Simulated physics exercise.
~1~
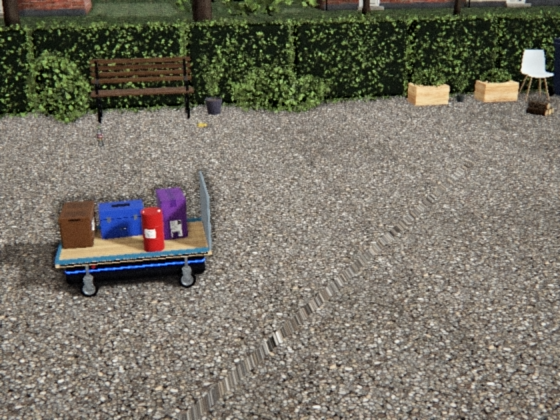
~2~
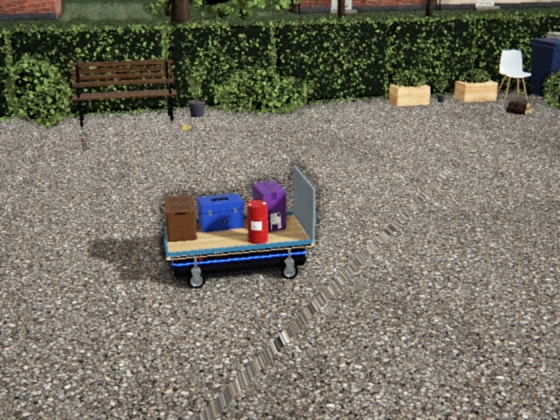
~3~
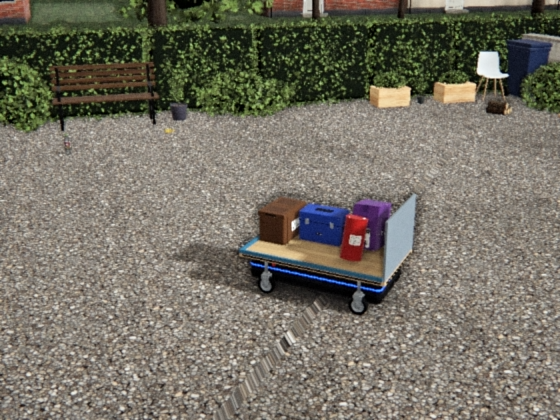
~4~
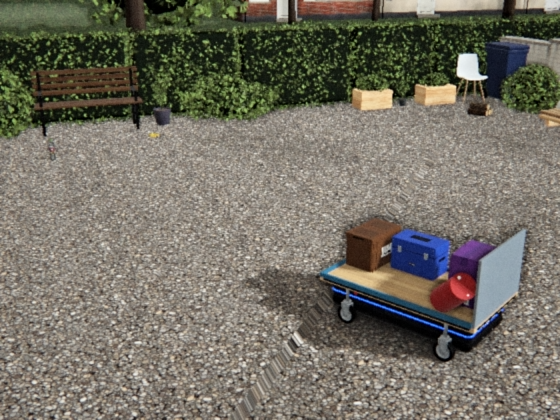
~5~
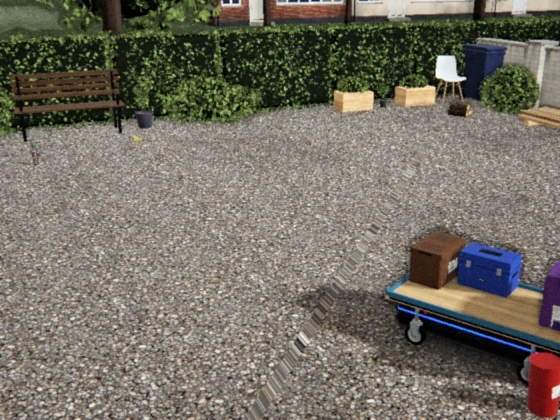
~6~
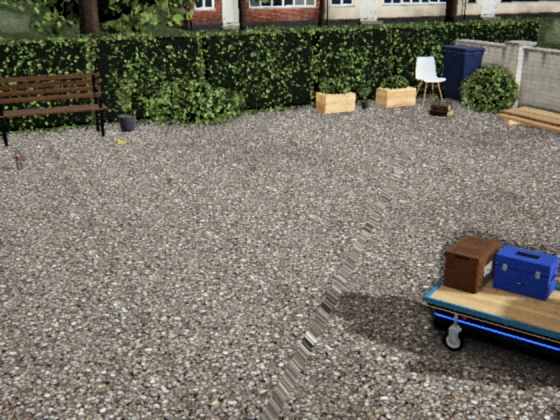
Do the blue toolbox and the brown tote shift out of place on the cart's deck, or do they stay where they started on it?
Both the blue toolbox and the brown tote stay in their places on the deck.
In this clip, a cart carrying a brown tote, blue toolbox, red canister and purple box rolls right across gravel and turns toward the viewer; the canister tips and falls off, and finally only the tote and toolbox remain visible aboard at the right edge.
